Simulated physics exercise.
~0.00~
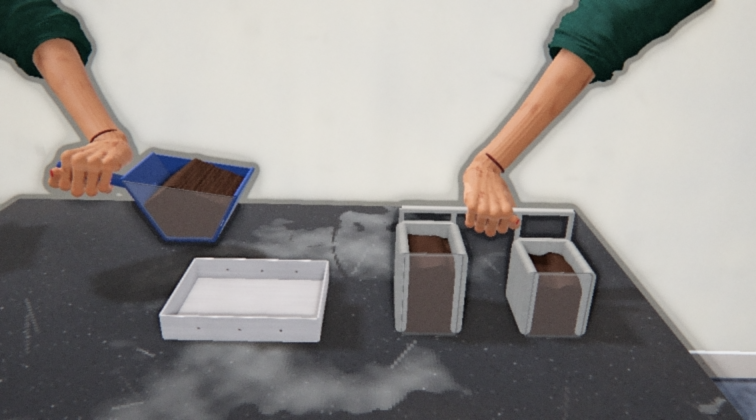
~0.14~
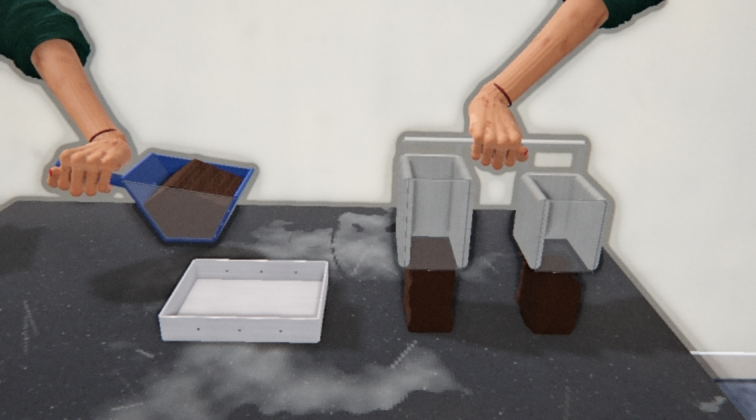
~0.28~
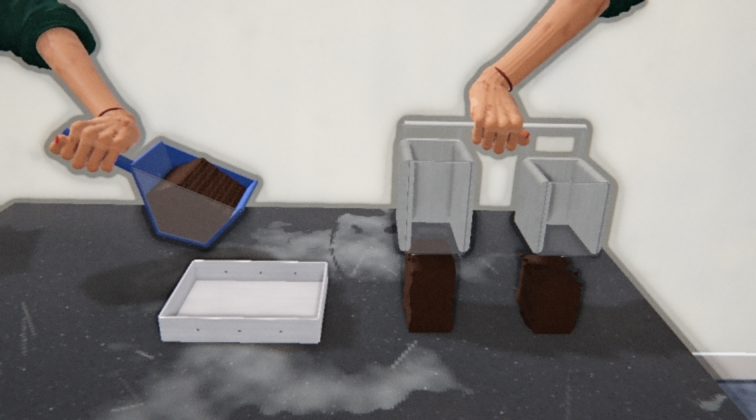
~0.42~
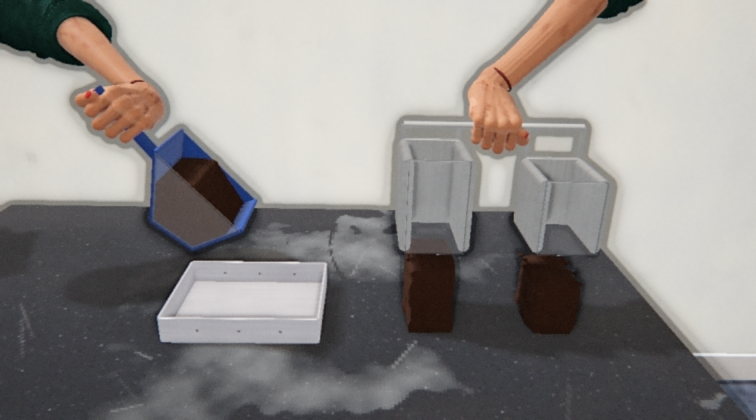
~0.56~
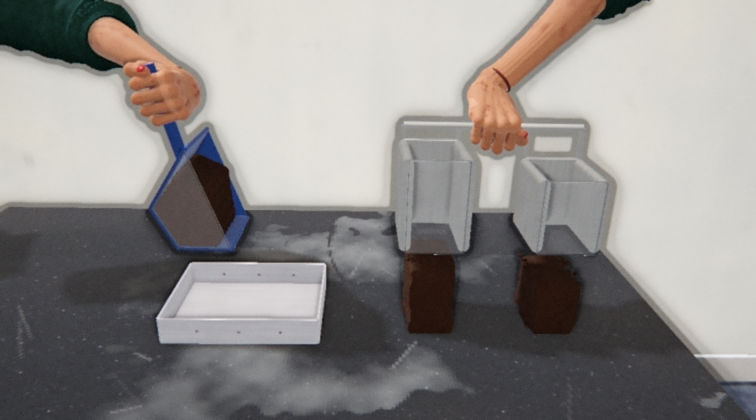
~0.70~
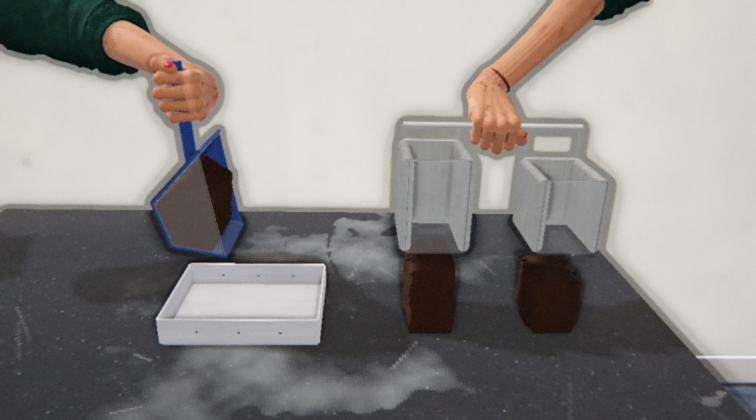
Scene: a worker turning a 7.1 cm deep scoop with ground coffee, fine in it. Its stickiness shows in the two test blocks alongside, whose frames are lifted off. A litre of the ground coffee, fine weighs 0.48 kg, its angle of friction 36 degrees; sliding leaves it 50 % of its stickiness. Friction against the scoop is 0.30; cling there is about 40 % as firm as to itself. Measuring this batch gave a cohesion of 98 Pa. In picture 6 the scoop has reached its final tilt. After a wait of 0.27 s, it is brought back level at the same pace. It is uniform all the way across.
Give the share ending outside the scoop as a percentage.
Roughly 34 per cent.
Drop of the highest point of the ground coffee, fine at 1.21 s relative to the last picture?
3.0 cm.
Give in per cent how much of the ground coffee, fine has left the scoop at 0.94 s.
About 0 %.
After 0.94 s, the scoop is at 73 degrees and 0 % has left it.
After 1.21 s, the scoop is at 46 degrees and 34 % has left it.
After 1.49 s, the scoop is at 3 degrees and 34 % has left it.
After 1.77 s, the scoop is at 0 degrees and 34 % has left it.
After 1.88 s, at the end, the scoop is at 0 degrees and 34 % has left it.
